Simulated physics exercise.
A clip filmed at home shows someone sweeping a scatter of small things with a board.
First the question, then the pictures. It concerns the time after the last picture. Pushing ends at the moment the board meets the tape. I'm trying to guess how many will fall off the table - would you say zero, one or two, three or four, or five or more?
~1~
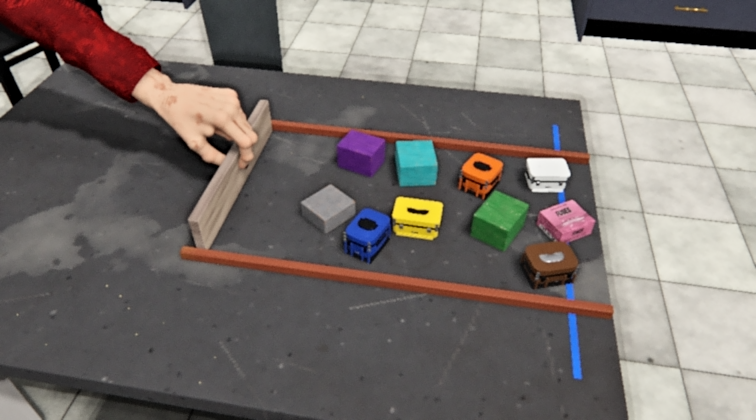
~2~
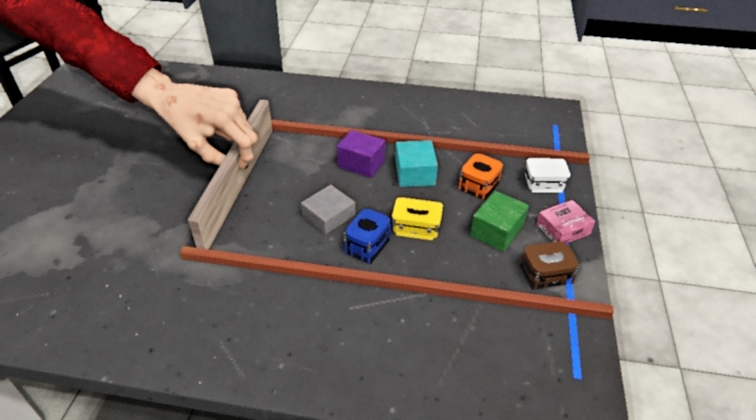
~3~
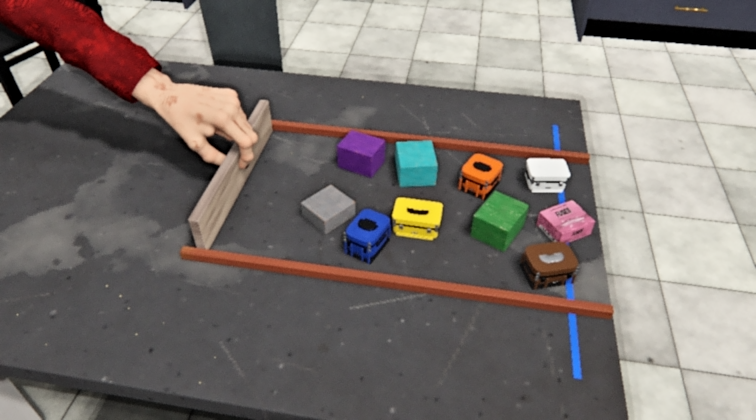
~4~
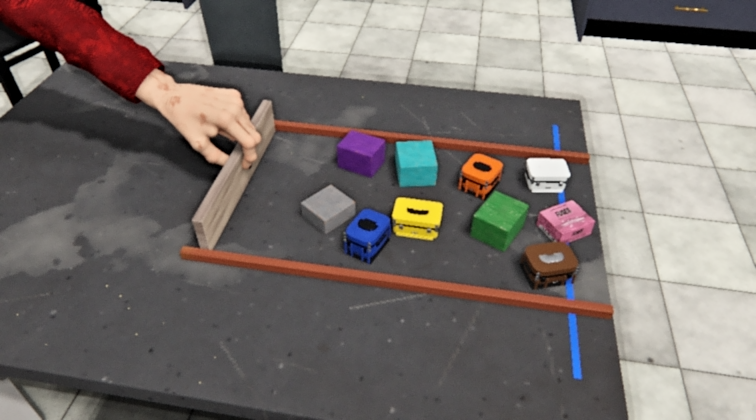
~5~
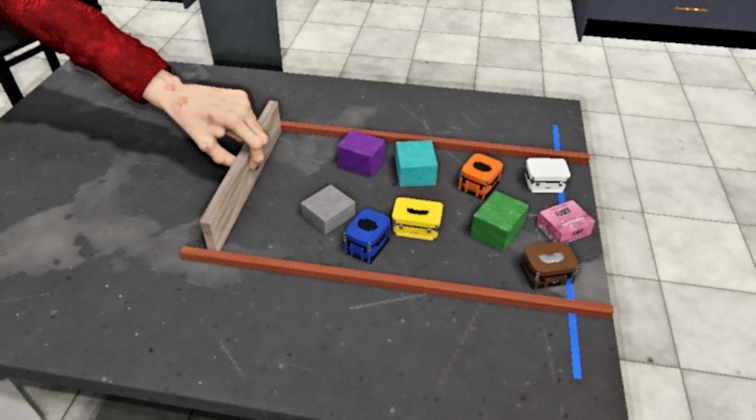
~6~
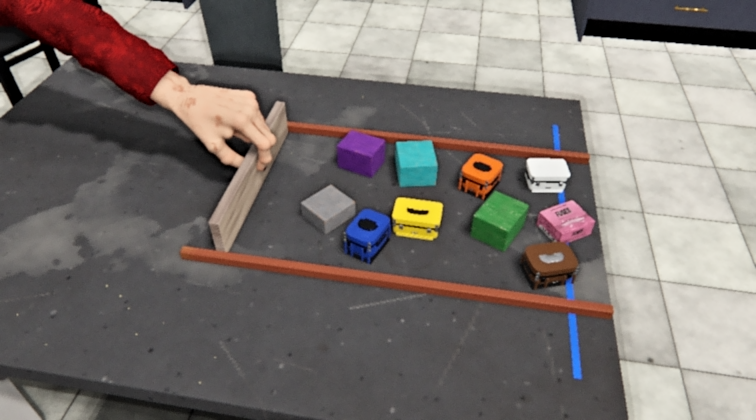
I would say five or more.
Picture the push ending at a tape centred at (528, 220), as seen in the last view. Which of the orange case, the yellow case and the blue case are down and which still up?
Going in order, the orange case goes off the edge, then the yellow case keeps its spot, then the blue case keeps its spot.
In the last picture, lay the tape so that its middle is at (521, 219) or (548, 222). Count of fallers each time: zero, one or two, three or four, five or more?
The first spot would give three to four falling and the second 5 or more.
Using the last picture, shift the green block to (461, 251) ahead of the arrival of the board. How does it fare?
From that start, the object then does not stay.
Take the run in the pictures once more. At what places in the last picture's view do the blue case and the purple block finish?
The blue case at (587, 259), the purple block at (584, 176).
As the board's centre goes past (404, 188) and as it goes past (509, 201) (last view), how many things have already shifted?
At the first place 7, at the second 10.
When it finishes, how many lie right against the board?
Result: 3 in all.
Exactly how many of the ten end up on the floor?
Taken together, the number is 7.
Soon after, none off yet; pink box at rest near (566, 223); white case at rest near (546, 176); brown case at rest near (549, 266).
In the end, the number that fall off is five or more; gone, turquoise block, yellow case, orange case, green block, brown case, white case and pink box.
